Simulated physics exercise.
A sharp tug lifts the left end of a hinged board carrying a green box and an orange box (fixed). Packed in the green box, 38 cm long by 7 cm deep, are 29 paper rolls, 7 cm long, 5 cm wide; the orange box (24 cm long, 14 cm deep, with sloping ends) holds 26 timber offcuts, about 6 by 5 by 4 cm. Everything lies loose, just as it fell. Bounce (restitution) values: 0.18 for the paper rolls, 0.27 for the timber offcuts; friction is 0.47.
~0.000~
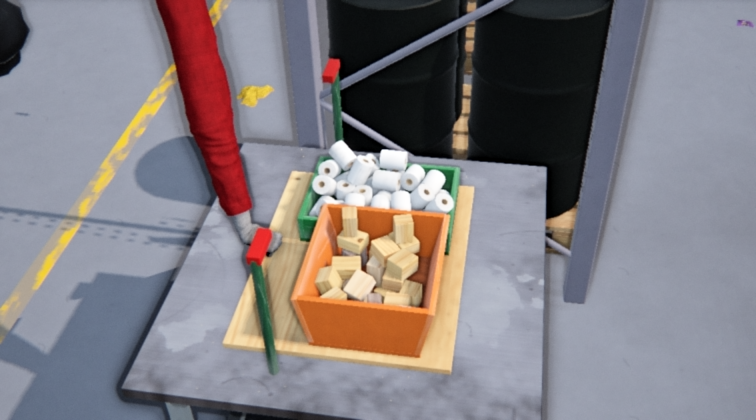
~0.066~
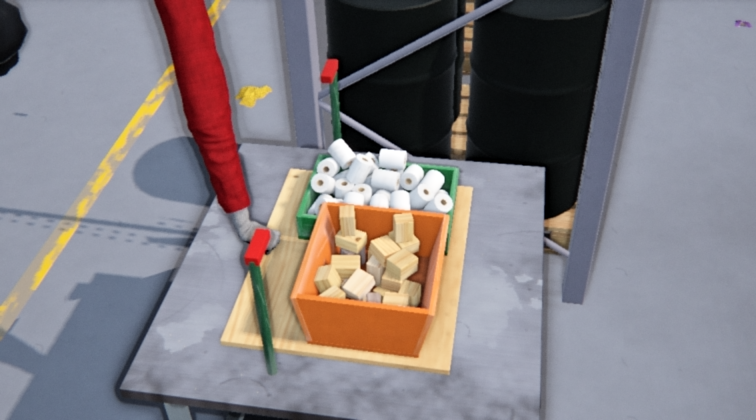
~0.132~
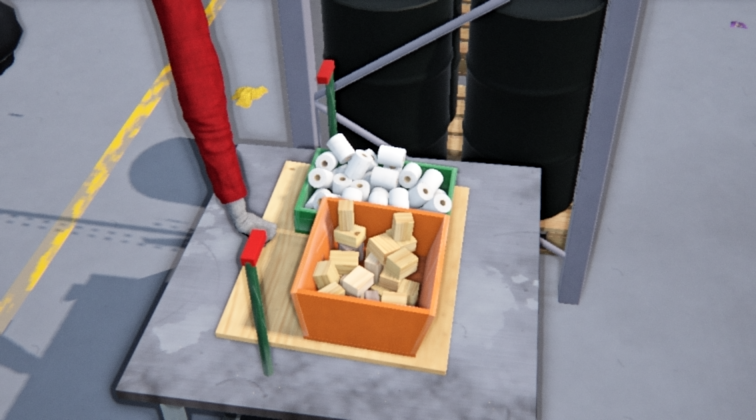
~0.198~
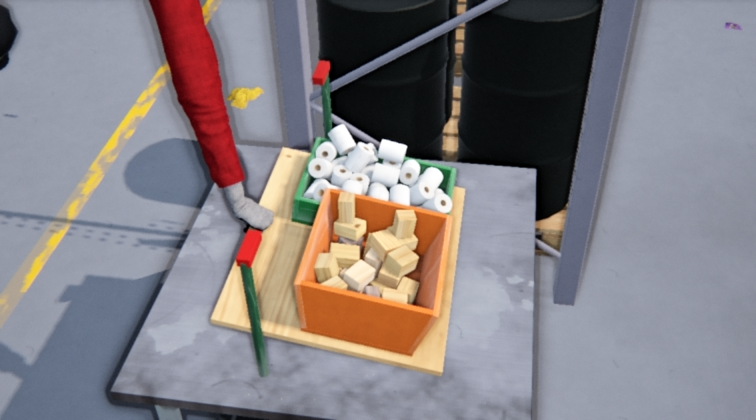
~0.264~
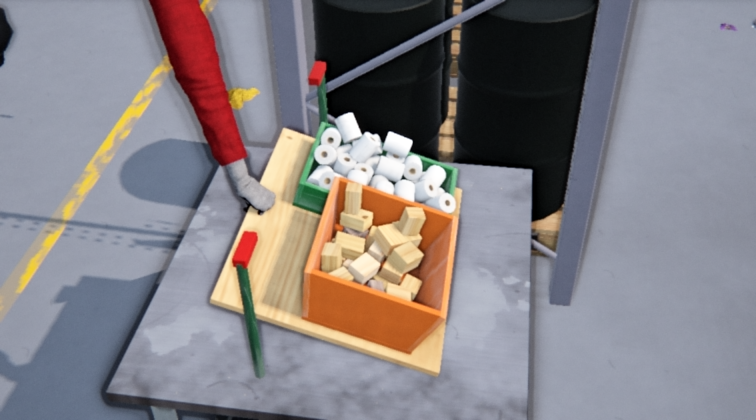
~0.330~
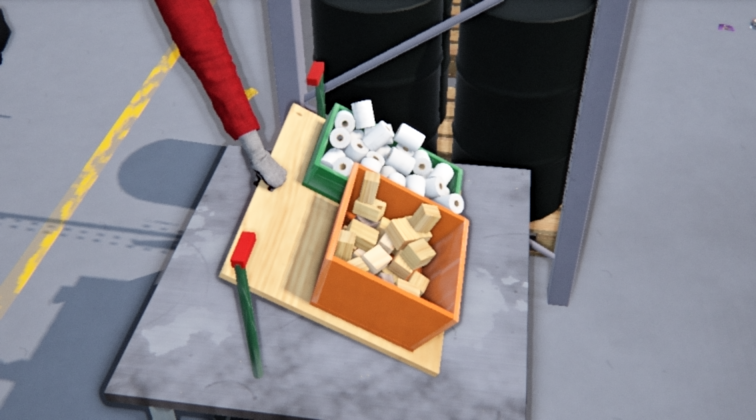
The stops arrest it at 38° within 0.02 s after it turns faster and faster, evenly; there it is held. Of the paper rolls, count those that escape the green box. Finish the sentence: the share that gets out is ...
The share that gets out is greater than one sixth.
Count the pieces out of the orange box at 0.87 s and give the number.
Orange box: About 1.
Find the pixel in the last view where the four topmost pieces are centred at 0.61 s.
Centred close to (441, 142).
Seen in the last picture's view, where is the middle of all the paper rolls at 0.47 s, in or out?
Middle approx. (424, 164).
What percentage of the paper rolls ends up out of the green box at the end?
Somewhere close to 70 per cent, I reckon.
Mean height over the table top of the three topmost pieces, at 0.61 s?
Mean height: Some 30 cm.
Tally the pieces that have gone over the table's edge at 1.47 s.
Piece count: About 8.
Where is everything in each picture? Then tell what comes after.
In the first frame (places track the rim corner closest to us here, unless another is named; the camera pans a little), green box (by its farthest rim corner) (325, 158); orange box (429, 312); tipped 0°; all still inside.
In the second frame, green box (323, 156); orange box (429, 312); tipped 1°.
In the third frame, green box (321, 150); orange box (430, 312); tipped 5°.
In the fourth frame, green box (321, 139); orange box (433, 313); tipped 10°.
In the fifth frame, green box (326, 124); orange box (441, 314); tipped 18°.
In the sixth frame, orange box (454, 317); tipped 28°; all still inside.
After 0.37 s, the lift is arrested.
After 0.47 s, tilt 38°; the green box has all 29 and the orange box has all 26.
After 0.61 s, tilt 38°; the green box is down by 3 of 29 and the orange box has all 26.
After 0.87 s, tilt 38°; the green box is down by 17 of 29 and the orange box is down by 1 of 26.
Outcome (at 1.47 s), the green box is down by 20 of 29 and the orange box is down by 1 of 26. Asked share, 20 of 29, 69 per cent.
